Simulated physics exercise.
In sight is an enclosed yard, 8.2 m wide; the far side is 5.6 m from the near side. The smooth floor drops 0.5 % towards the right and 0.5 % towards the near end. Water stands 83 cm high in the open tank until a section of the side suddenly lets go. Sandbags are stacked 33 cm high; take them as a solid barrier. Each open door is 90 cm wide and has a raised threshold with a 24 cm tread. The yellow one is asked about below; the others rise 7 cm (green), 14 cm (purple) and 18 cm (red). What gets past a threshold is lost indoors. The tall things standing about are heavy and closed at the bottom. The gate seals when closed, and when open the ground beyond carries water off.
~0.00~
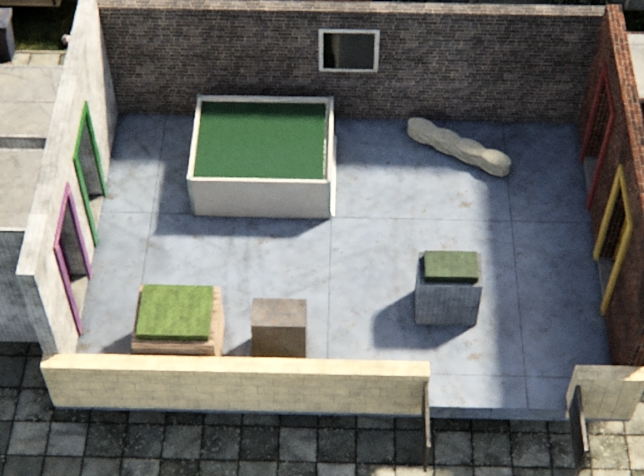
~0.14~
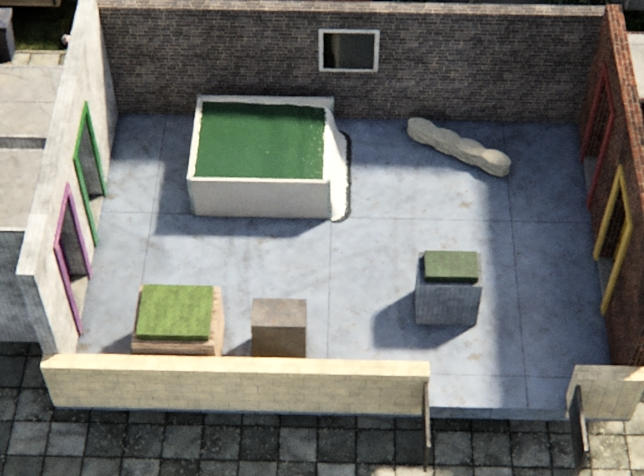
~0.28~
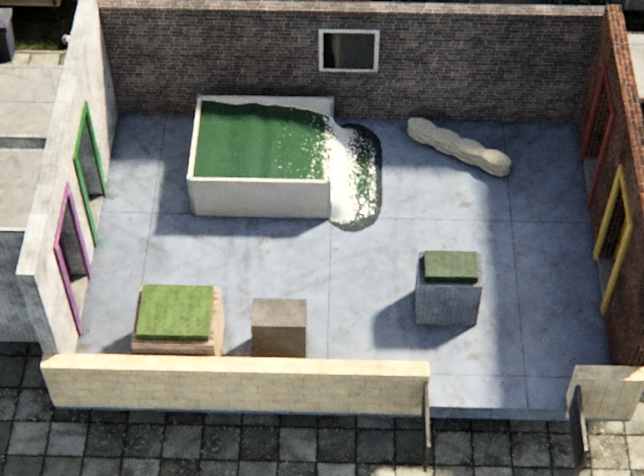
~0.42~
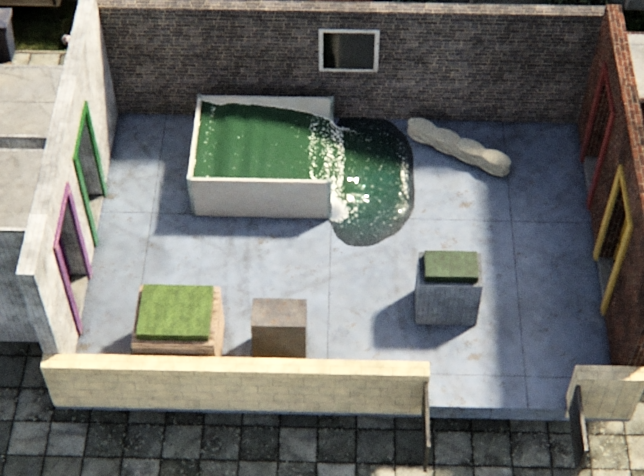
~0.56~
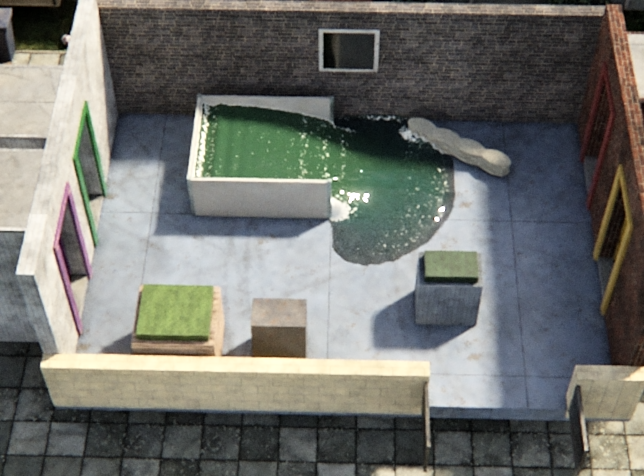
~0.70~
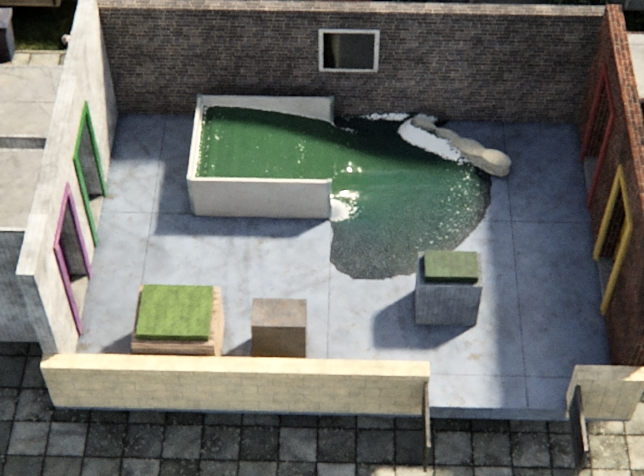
The clip opens on a walled yard where an open tank of green water stands whole and still. Water then pours from the tank's right side, foaming white at first, and spreads across the floor to the right and toward the near side, washing against the pale sandbags by the far wall.
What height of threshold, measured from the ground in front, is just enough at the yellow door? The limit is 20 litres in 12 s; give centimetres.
Close to 30 cm is just enough.
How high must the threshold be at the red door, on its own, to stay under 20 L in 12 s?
About 21 cm at red.
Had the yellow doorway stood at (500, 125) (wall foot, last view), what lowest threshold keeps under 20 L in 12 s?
About 9.0 cm.
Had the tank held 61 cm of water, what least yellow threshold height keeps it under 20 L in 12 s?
Then roughly 22 cm.
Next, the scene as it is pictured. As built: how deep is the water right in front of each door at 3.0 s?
In cm: Yellow 31, green 0, purple 0, red 21.
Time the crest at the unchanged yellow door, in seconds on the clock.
At about 2.6 s.
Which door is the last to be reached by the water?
It is the purple one.
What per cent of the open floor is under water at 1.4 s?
About 35 per cent.
After 1.4 s water covers 35 % of the floor, deepest (45 cm) near (411, 127); it has not reached the yellow door.
After 3.0 s water covers 50 % of the floor, deepest (54 cm) near (609, 386); 31 cm at the yellow door, 124 litres in over its 11 cm threshold.
After 12.0 s water covers 95 % of the floor, deepest (9 cm) near (599, 396); 6 cm at the yellow door, 284 litres in over its 11 cm threshold.
At the yellow door as built, the water arrived by 1.6 s and peaked near 32 cm at 2.6 s.
Run again over the same 12 s with other heights there, 39 litres in over 27 cm, 2 litres over 36.5 cm. The limit of 20 litres is kept from about 30 cm up.
